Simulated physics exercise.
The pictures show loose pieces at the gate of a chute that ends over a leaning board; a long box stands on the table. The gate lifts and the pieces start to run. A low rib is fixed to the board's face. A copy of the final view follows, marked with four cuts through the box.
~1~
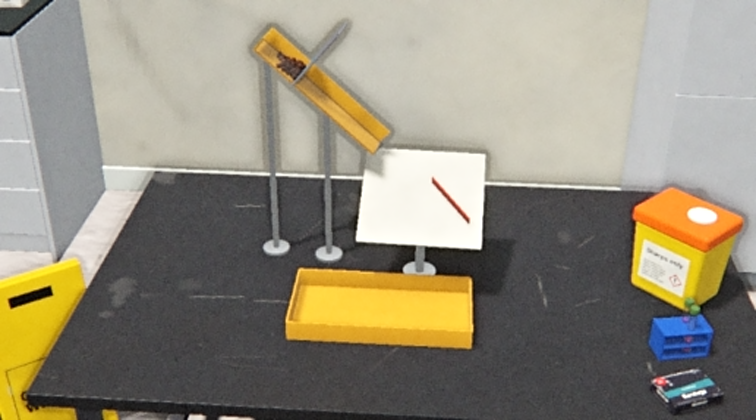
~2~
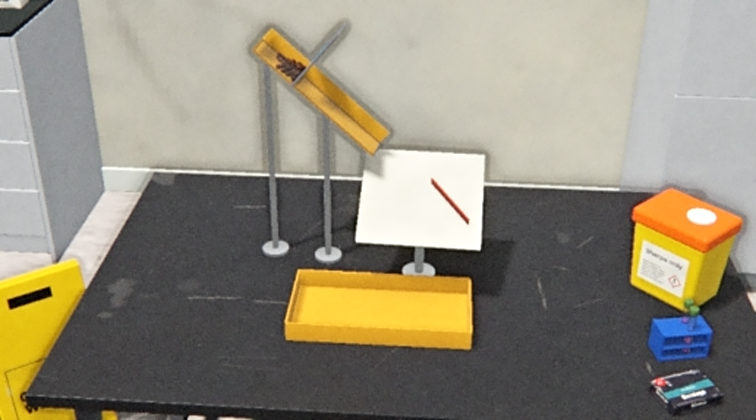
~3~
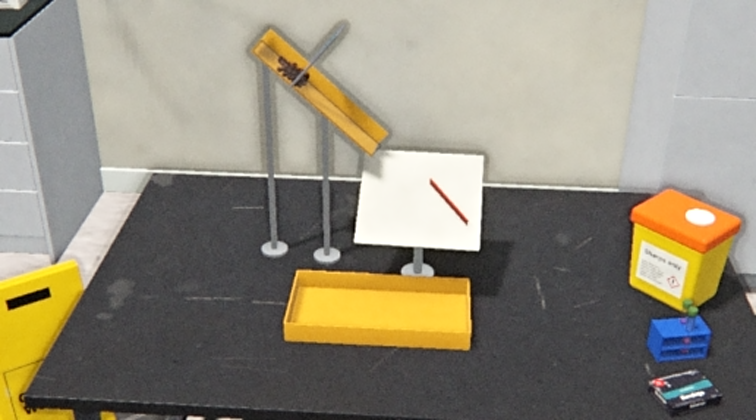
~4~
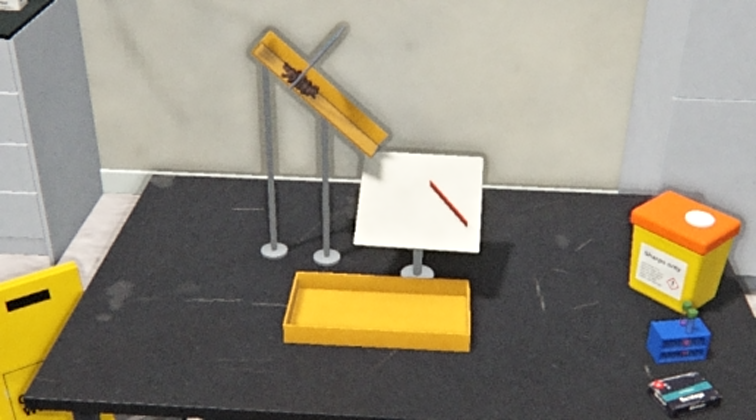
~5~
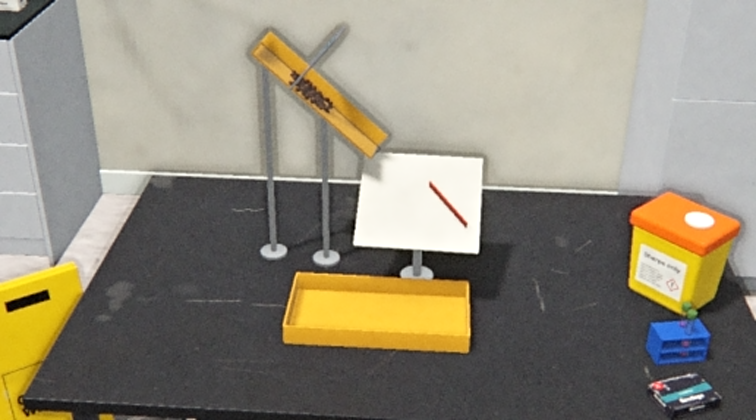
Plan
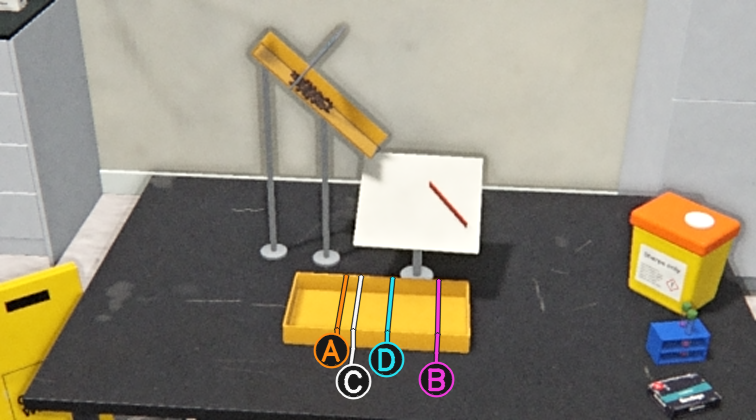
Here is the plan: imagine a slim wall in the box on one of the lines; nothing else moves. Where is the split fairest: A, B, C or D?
B beats the others.
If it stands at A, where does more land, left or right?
The right side.
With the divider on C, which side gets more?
The right side.
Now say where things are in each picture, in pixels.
In the first picture, load behind the gate (294, 65), flat chocolate drops; lip of the chute (376, 149), sloping fairly steeply.
In the second picture, middle of the board (422, 197), tilted fairly steeply; middle of its low edge (418, 245); of its high edge (425, 152).
In the third picture, front corners of the box (285, 323) and (470, 333), empty; front of the load (303, 84).
In the fourth picture, middle of the load (297, 81); its front (313, 96), roughly a quarter of the way to the lip; rib from (430, 180) to (467, 222).
In the fifth picture, middle of the load (310, 94); its front (327, 111), roughly a third of the way to the lip.
On the marked copy, line A crosses the front rim at (337, 329); line B crosses the front rim at (437, 334); line C crosses the front rim at (353, 329); line D crosses the front rim at (387, 331).
With A, of what is caught, not one piece on the left of the divider, every piece on the right.
With B, of what is caught, roughly half on the left of the divider, roughly half on the right.
With C, of what is caught, not one piece on the left of the divider, every piece on the right.
With D, of what is caught, just a few on the left of the divider, almost all on the right.
